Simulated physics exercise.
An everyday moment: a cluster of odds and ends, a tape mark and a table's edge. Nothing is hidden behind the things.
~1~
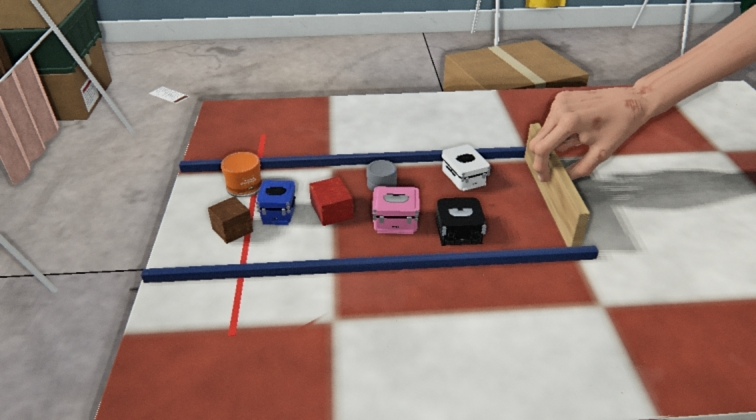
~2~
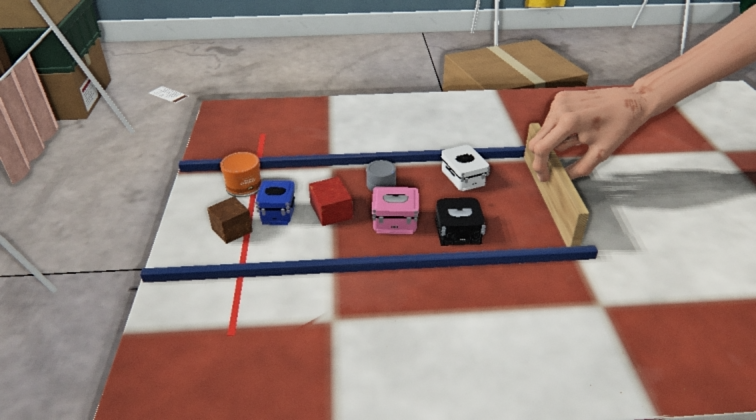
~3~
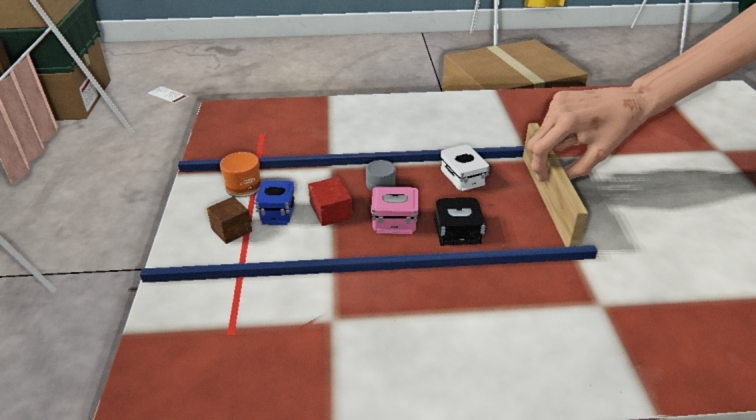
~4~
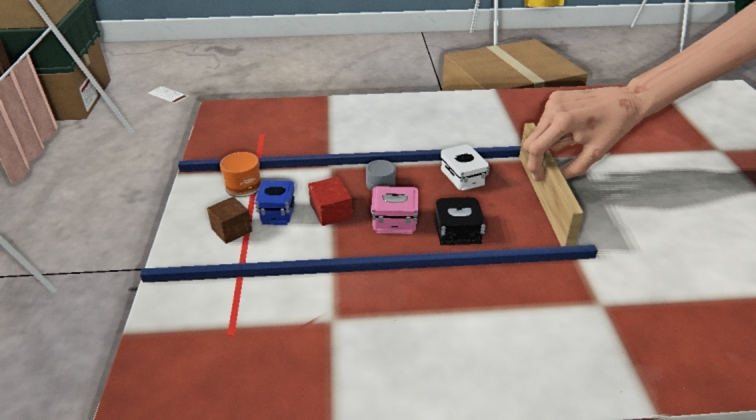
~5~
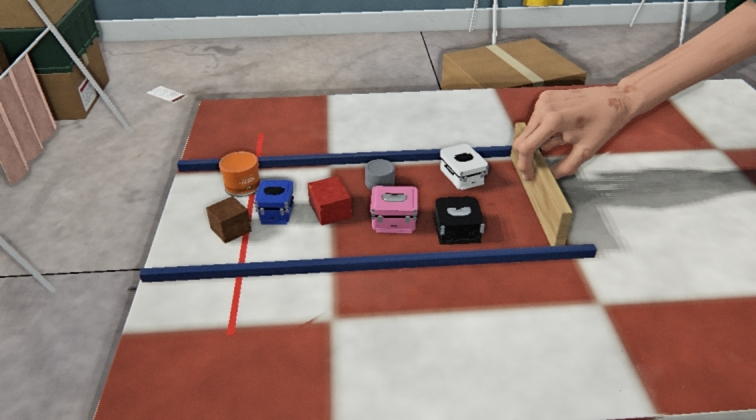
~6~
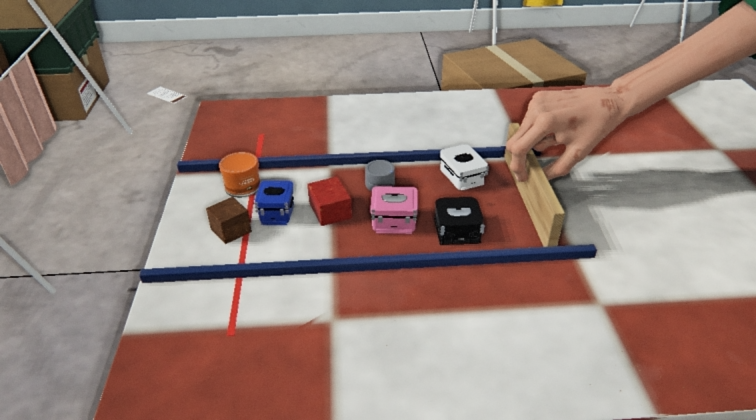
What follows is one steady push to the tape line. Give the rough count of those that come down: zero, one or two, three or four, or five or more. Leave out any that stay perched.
As it turns out, the number that fall off is one or two.
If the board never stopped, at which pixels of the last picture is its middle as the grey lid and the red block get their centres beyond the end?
Near (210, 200) and (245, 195).
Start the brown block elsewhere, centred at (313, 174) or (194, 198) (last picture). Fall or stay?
Place by place, it remains up; comes down.
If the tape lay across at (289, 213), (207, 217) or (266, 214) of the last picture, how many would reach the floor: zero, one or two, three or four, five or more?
In that order: Zero; at least five; not one.
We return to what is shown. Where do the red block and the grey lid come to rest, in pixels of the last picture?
The red block at (168, 200), the grey lid at (204, 189).
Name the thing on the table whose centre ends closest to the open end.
The red block ends nearest.
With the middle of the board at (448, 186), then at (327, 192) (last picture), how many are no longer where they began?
The counts are 3 and 8.
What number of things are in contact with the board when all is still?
The number is 2.
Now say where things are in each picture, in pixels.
Brown block (231, 220); orange pot (243, 175); blue case (278, 203); board (553, 182); tape (251, 215), in the first frame.
Orange pot (242, 175); board (553, 182), in the second frame.
Blue case (277, 203); grey lid (381, 177), in the third frame.
Brown block (230, 220); red block (330, 201), in the fourth frame.
Orange pot (241, 174); white case (463, 168), in the fifth frame.
Brown block (229, 220); orange pot (241, 175); blue case (276, 203); board (531, 182); tape (249, 214), in the sixth frame.
A little later, none off yet; brown block at rest near (229, 220); orange pot at rest near (241, 175); blue case at rest near (276, 203).
Next, none off yet; brown block at rest near (222, 222); orange pot moving near (232, 171); blue case shifted well along near (214, 192).
When it is over, the number that fall off is one or two; down, blue case and brown block.
